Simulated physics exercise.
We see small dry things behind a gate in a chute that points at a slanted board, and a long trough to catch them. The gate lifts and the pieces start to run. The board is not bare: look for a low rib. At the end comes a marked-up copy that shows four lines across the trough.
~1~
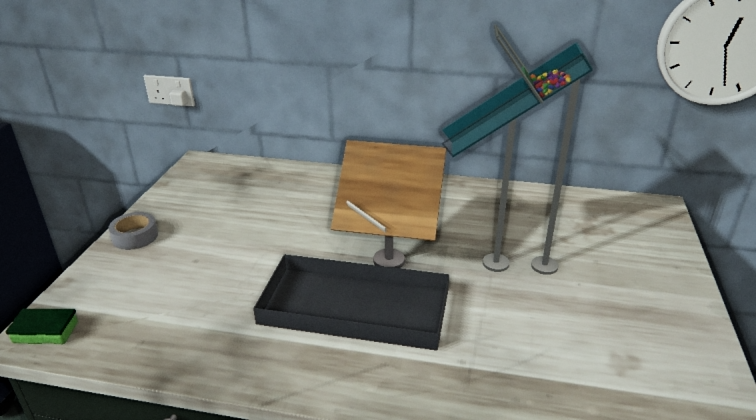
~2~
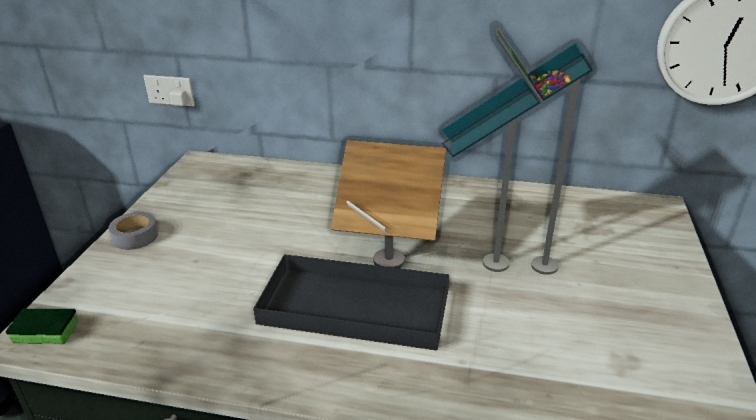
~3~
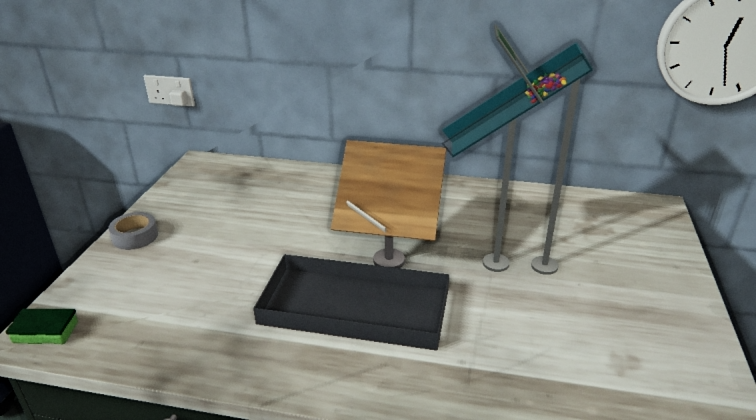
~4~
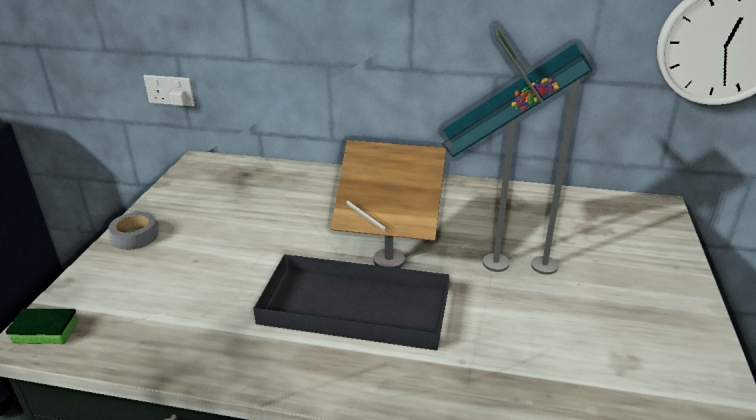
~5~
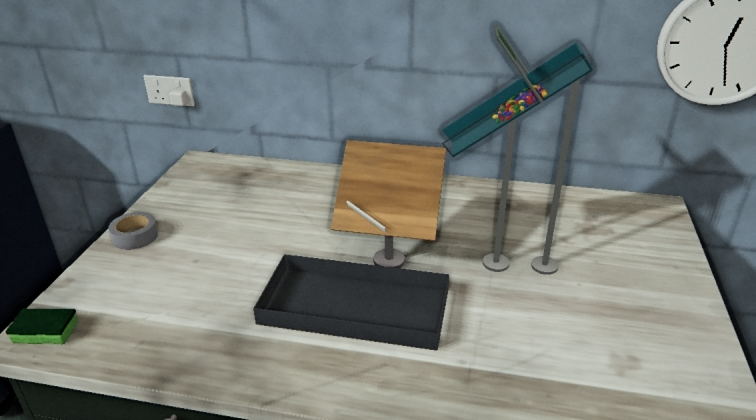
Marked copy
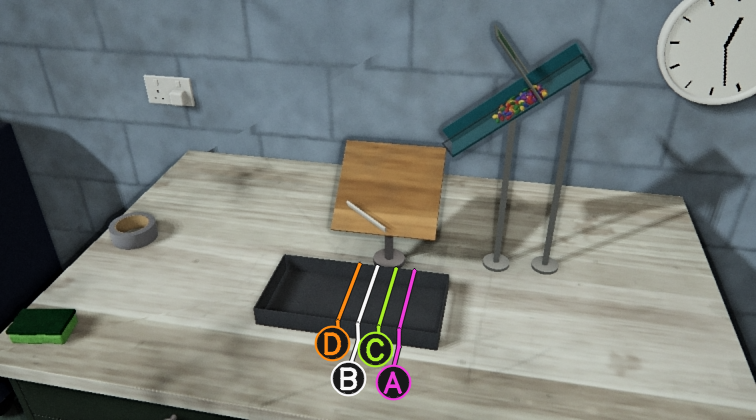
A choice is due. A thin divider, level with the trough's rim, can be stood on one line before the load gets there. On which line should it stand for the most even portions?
Best: C.
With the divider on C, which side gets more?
More lands on the right.
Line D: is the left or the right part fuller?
Right.
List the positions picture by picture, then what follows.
Load behind the gate near (547, 82), jelly beans; lip of the chute near (453, 150), sloping fairly steeply, in the first picture.
Middle of the board near (389, 188), tilted fairly steeply; middle of its low edge near (382, 235); of its high edge near (396, 144), in the second picture.
Front corners of the trough near (254, 308) and (438, 334), empty; front of the load near (529, 93), in the third picture.
Middle of the load near (532, 93); its front near (514, 104), close to a quarter of the way to the lip; rib from (347, 201) to (385, 228), in the fourth picture.
Middle of the load near (524, 102); its front near (495, 117), close to half of the way to the lip, in the fifth picture.
On the marked copy, line A crosses the front rim at (399, 329); line B crosses the front rim at (358, 323); line C crosses the front rim at (378, 326); line D crosses the front rim at (337, 320).
With A, of what is caught, the bulk on the left of the divider, a small share on the right.
With B, of what is caught, a small share on the left of the divider, the bulk on the right.
With C, of what is caught, close to a third on the left of the divider, close to two thirds on the right.
With D, of what is caught, a small share on the left of the divider, all but a few on the right.
